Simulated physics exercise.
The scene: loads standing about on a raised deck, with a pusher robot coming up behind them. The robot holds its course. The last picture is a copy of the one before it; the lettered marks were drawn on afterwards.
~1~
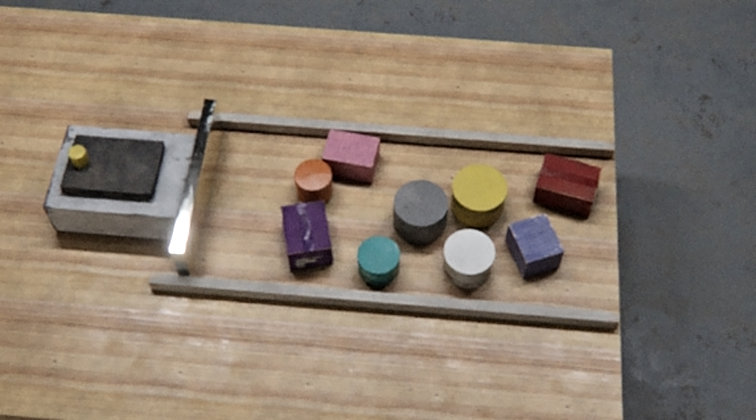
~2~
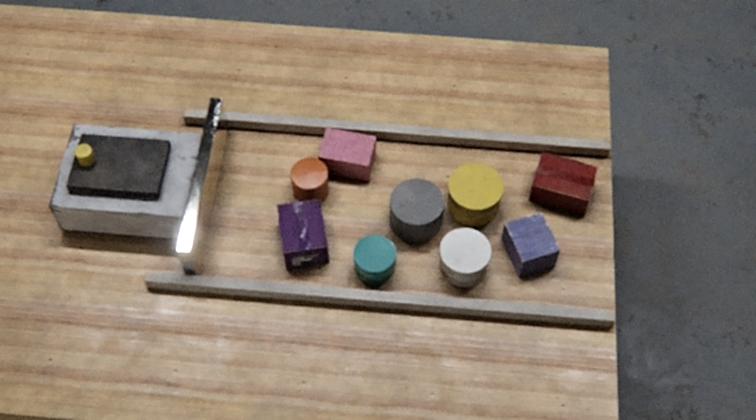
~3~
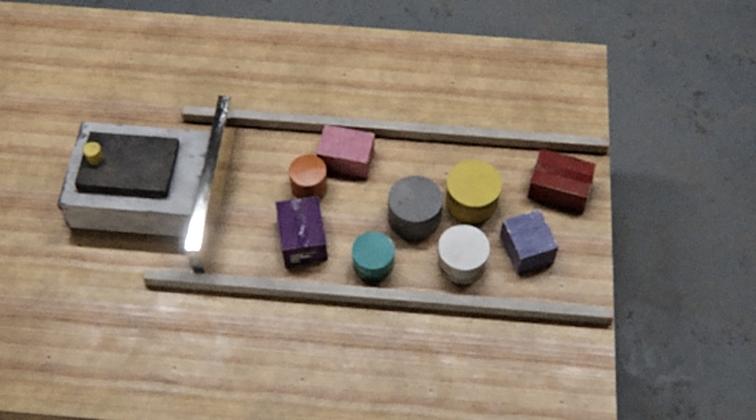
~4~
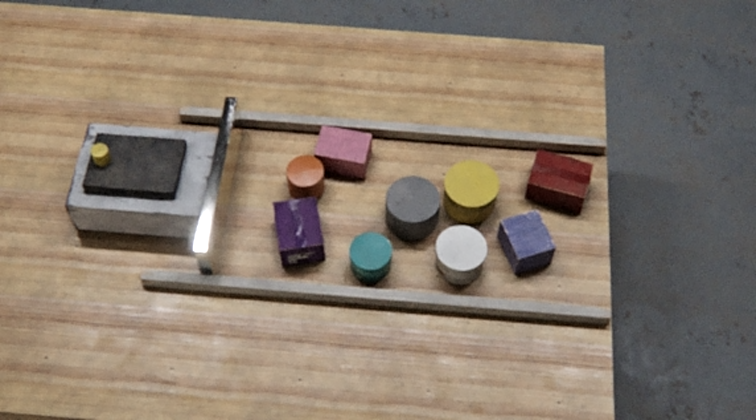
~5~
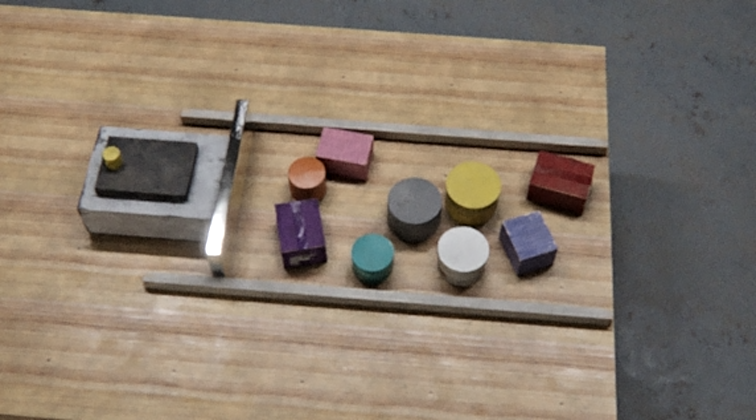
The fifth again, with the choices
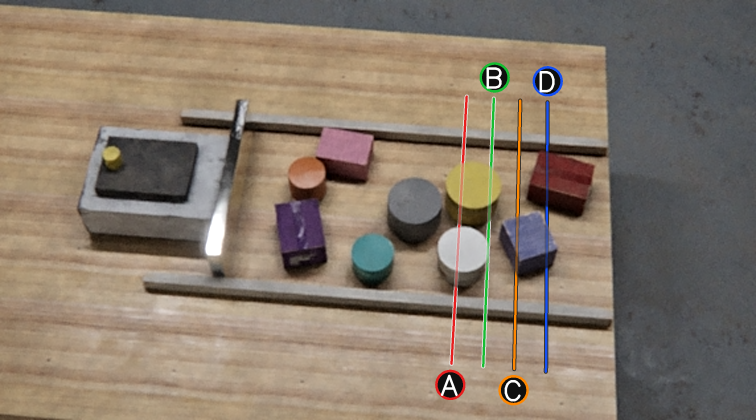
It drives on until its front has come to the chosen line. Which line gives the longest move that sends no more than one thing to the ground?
It should halt at B.
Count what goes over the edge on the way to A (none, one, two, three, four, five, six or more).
By then, none.
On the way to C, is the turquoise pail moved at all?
Yes.
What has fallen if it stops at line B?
The red parcel goes over.
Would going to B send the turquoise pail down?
No.
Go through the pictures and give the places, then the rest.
Robot (120, 166); blue crate (534, 246); white pail (468, 260), in the first frame.
Robot (126, 165); grey canister (416, 210), in the second frame.
Robot (135, 163); red parcel (561, 180), in the third frame.
Robot (143, 165); pink crate (343, 153), in the fourth frame.
Robot (154, 168); turquoise pail (373, 259); blue crate (528, 243); white pail (462, 257), in the fifth frame.
On the marked copy, A at (460, 220); B at (489, 222); C at (517, 224); D at (547, 227).
Following B. Soon after the start, robot (248, 175); pink crate (363, 155); turquoise pail (389, 260).
Later, robot (342, 182); red parcel (570, 182); blue crate (554, 232).
In the end, robot (412, 187); red parcel over the edge; blue crate (600, 219); one fallen.
As for the rest, A is within the limit but short; C drops three; D drops five.
